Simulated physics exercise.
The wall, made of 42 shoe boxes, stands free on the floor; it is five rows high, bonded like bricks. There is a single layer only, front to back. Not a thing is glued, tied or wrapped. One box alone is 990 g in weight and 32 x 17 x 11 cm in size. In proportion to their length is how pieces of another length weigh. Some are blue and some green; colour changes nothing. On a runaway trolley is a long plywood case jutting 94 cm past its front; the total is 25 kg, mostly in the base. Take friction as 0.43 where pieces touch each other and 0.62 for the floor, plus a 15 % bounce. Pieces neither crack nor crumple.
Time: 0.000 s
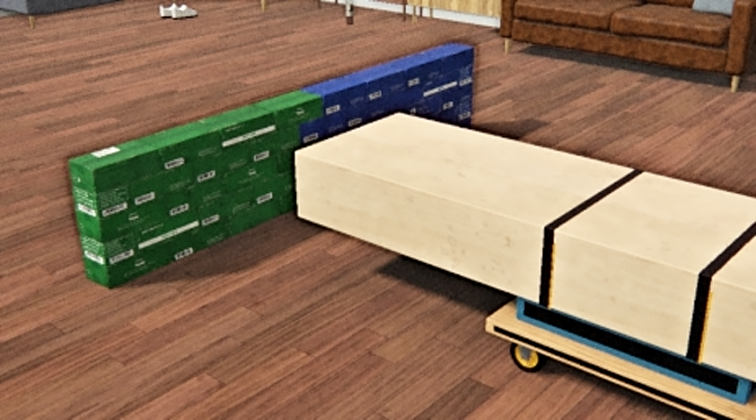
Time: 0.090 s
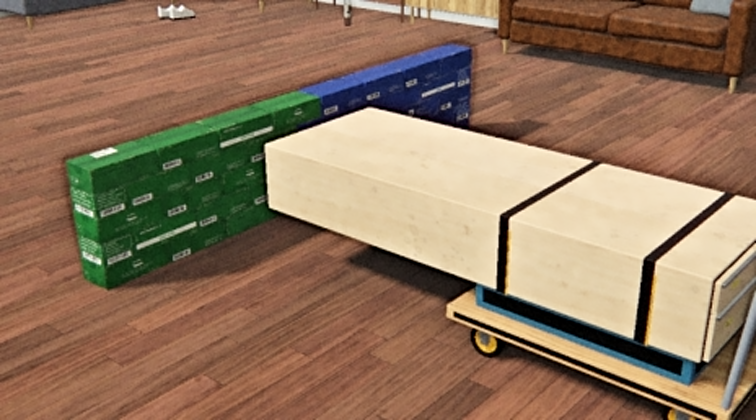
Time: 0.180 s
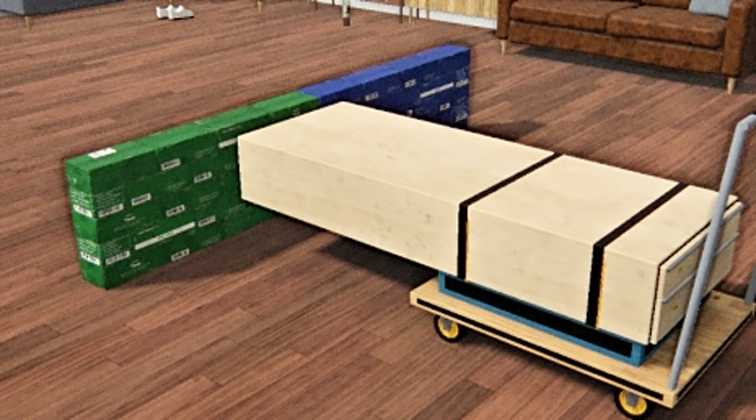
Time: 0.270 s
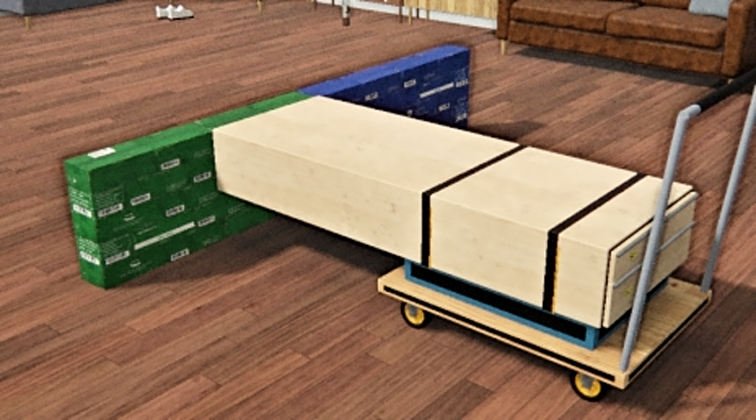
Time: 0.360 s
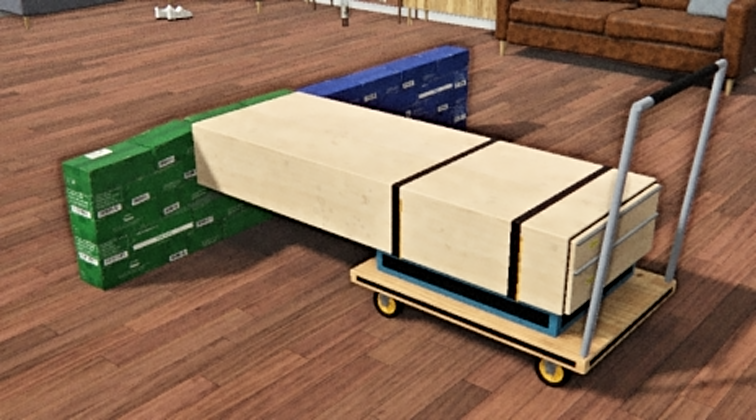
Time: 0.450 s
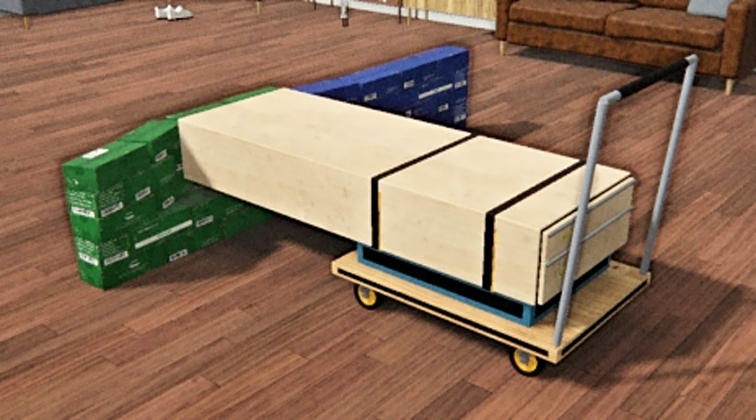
The footage shows a long pale block, strapped on a flat trolley, rolling leftward across a wooden floor to a low wall of green and blue boxes, then pressing into it and pushing some boxes slightly out of line.
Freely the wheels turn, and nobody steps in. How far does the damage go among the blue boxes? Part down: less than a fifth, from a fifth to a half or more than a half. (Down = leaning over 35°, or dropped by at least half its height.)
Share down: Below a fifth.
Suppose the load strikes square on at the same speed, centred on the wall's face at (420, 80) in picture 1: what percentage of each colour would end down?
The green ones would be 0 per cent down and the blue ones 50 per cent.
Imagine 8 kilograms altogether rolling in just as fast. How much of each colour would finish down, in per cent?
The split would be green 60, then blue 10 per cent.
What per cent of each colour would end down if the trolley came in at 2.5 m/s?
Then green 60, blue 10 per cent.
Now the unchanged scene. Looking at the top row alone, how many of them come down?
From the top row, the count is 5.
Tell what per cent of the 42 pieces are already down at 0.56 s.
15 per cent at that moment.
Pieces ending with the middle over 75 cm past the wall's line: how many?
About 4 pieces.
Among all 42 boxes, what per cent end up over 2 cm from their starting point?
Result: 45 per cent.
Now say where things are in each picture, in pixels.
In the first frame (we follow the side turned to the camera), load (306, 175) 55 cm short of the wall; top blue box (387, 85); top green box (300, 114); no piece has moved.
Load (276, 167) 39 cm short of the wall; top blue box (385, 86), in the second frame.
Load (248, 159) 23 cm short of the wall; top blue box (384, 86), in the third frame.
Load (223, 151) 8 cm short of the wall; top blue box (384, 86), in the fourth frame.
Load (202, 145) 55 mm into the wall's line; top blue box (383, 87); 10 stirred so far, in the fifth frame.
Load (188, 140) 15 cm into the wall's line; top blue box (383, 87); 15 stirred so far, in the sixth frame.
Around 0.56 s, load 27 cm past the wall's line, still rolling; none of the 22 blue boxes down (6 of 42 in all colours); top blue box unmoved; top green box tipped 13°, 53 mm lower.
Around 0.84 s, load 54 cm past the wall's line, still rolling; 2 of the 22 blue boxes down (11 of 42 in all colours); top blue box unmoved; top green box upside down.
Around 1.60 s, load 1.10 m past the wall's line, still rolling; 2 of the 22 blue boxes down (13 of 42 in all colours); top blue box unmoved; top green box upside down.
Finally (3.5 s), load 1.12 m past the wall's line, stopped; 2 of the 22 blue boxes down (14 of 42 in all colours); top blue box unmoved; top green box upside down. That is 9 per cent. Seen by the last camera, middles, top blue box near (370, 84), top green box near (193, 141).
